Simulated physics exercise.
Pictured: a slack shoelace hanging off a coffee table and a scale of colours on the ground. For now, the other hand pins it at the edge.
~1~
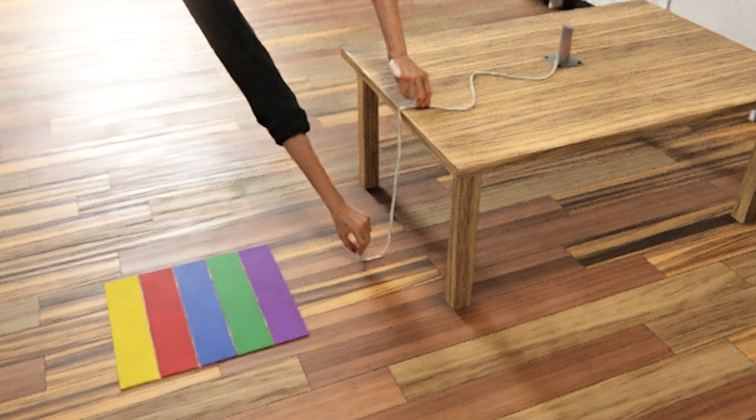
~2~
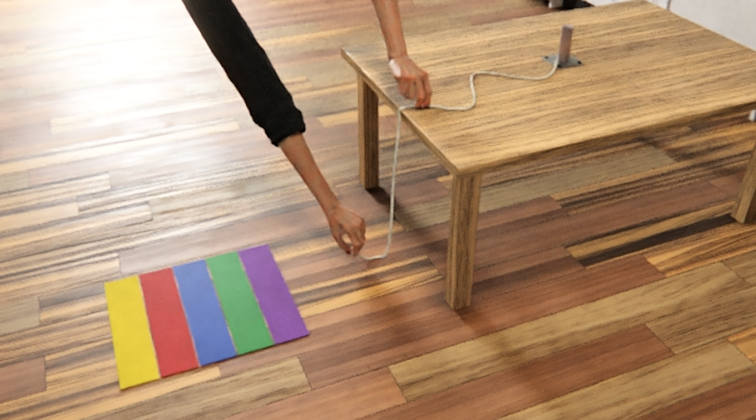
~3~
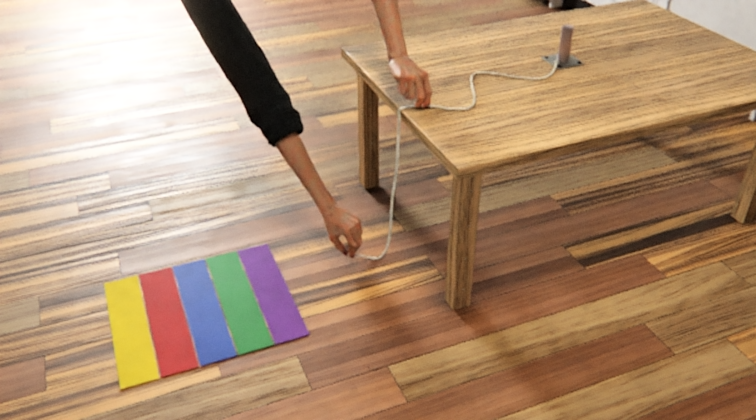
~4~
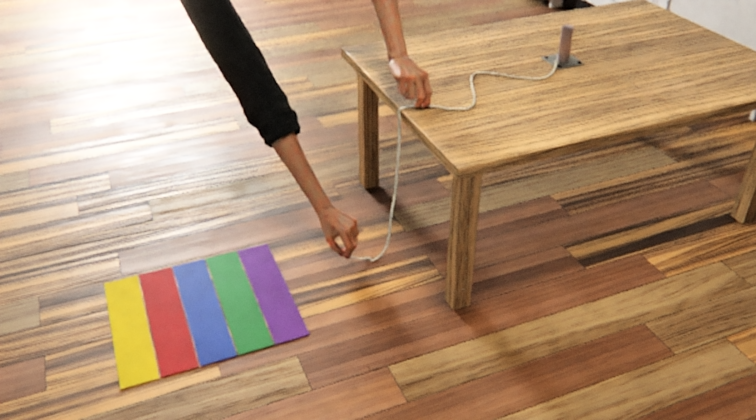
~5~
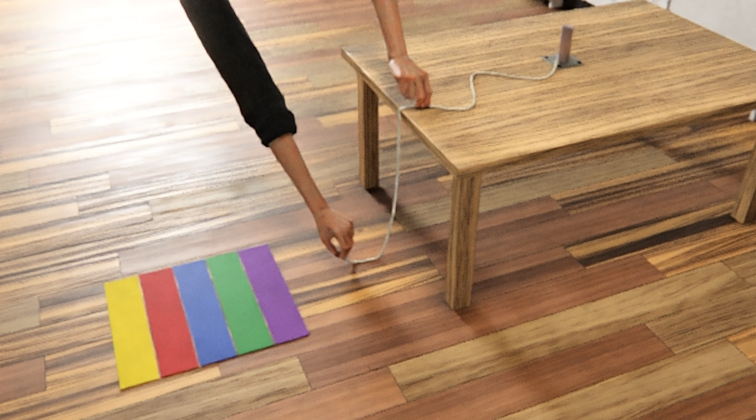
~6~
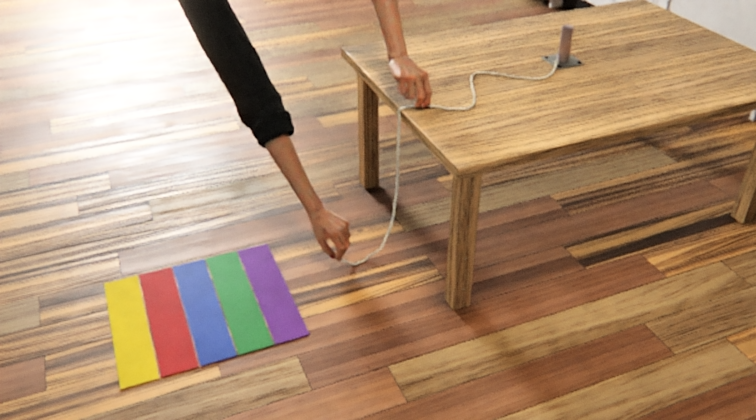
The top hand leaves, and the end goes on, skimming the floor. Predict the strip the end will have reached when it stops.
I would say the red strip.
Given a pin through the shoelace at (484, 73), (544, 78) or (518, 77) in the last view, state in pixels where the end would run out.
First try around (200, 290), second around (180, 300), third around (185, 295).
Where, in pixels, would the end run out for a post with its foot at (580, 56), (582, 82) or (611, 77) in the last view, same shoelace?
Respectively (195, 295), (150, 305) and (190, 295).
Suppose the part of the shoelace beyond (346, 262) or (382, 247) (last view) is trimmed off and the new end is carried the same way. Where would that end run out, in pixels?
Taking the tries in order, the answers are (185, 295) and (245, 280).
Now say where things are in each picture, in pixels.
The first picture shows end (357, 251); purple (285, 321); green (249, 331); blue (213, 341); red (175, 352); yellow (136, 363).
The second picture shows end (352, 253); shoelace through (550, 75) (481, 73) (474, 103) (405, 108) (394, 179) (389, 241).
The third picture shows end (349, 254).
The fourth picture shows end (345, 255); shoelace through (550, 75) (481, 73) (474, 103) (405, 108) (396, 179) (388, 241).
The fifth picture shows end (340, 256).
The sixth picture shows end (336, 257); shoelace through (550, 75) (481, 73) (474, 103) (405, 108) (397, 179) (385, 240).
Soon after, end near (232, 284); over green.
After that, end near (189, 295); over blue.
At the stop, end near (165, 301); over red. Over red.
